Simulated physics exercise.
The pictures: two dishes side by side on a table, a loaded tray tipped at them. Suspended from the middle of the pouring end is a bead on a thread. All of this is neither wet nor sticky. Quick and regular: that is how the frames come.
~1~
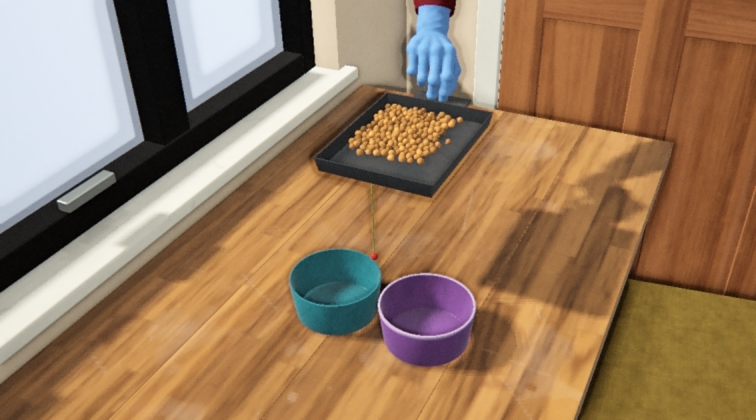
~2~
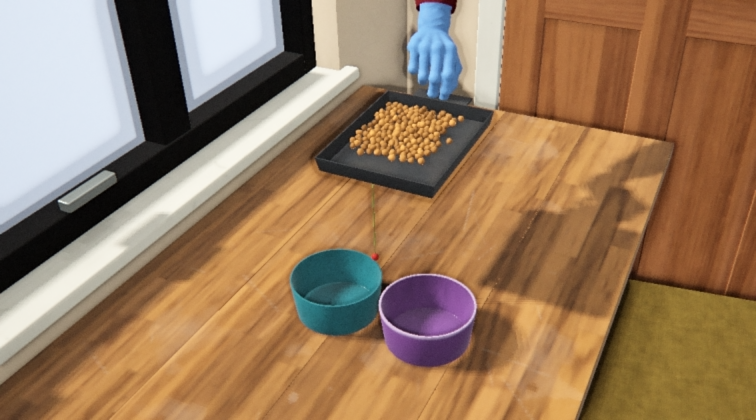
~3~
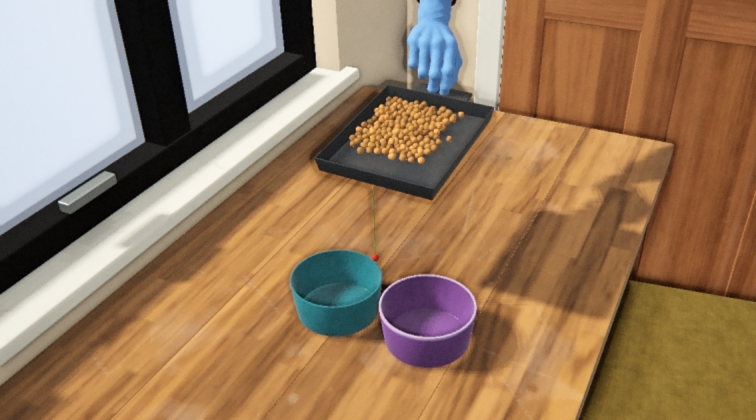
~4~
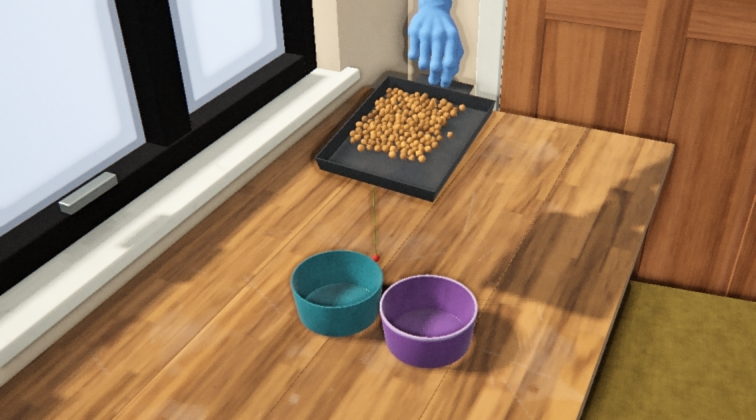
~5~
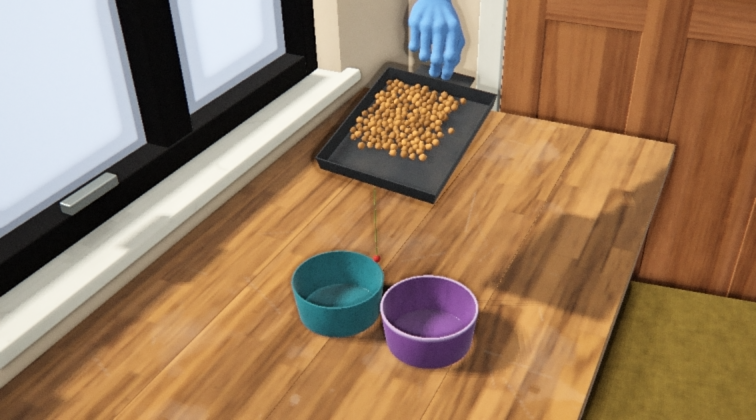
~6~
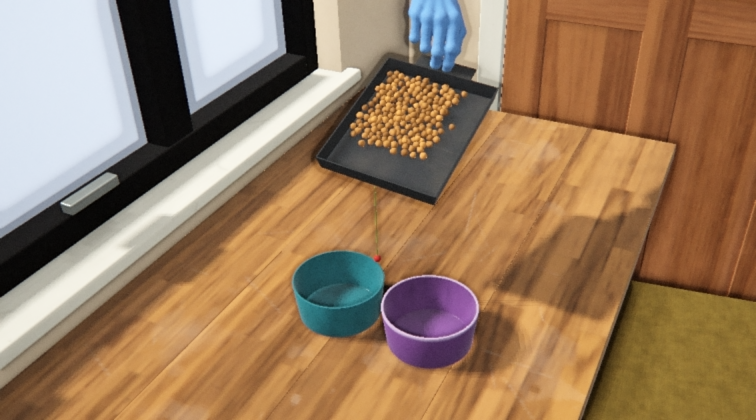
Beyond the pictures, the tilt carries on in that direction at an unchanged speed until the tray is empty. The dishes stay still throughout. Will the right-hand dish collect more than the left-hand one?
More will pour into the dish on the right side.
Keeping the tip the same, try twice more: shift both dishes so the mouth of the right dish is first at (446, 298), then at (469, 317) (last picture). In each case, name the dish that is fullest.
For the first position it is the one at right; for the second, the one at left.
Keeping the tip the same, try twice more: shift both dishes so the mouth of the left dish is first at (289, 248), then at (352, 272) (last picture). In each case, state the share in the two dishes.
The first comes to 30 percent and the second to 80 percent.
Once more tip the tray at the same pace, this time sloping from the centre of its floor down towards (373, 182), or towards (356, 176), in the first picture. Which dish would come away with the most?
The leftmost dish; the leftmost dish.
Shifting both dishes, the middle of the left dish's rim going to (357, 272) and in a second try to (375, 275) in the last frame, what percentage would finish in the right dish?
60 and 40 %.
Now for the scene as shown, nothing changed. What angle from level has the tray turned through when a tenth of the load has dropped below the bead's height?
About 80 degrees.
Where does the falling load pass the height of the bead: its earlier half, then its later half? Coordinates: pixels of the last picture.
First near (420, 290), later near (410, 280).
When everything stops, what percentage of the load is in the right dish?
Close to 70 in every hundred pieces.
Soon after the last picture, tray tipped steeply; nearly all on the tray; a stray few in the right dish; a stray few in the air.
A little later, tray tipped right over; most on the tray; a small part in the right dish; a stray few in the left dish; a stray few outside both; a stray few in the air.
Later still, tray tipped past a quarter turn; most in the right dish; about a quarter in the left dish; a small part outside both.
At rest, tray tipped past a quarter turn; most in the right dish; about a quarter in the left dish; a small part outside both.
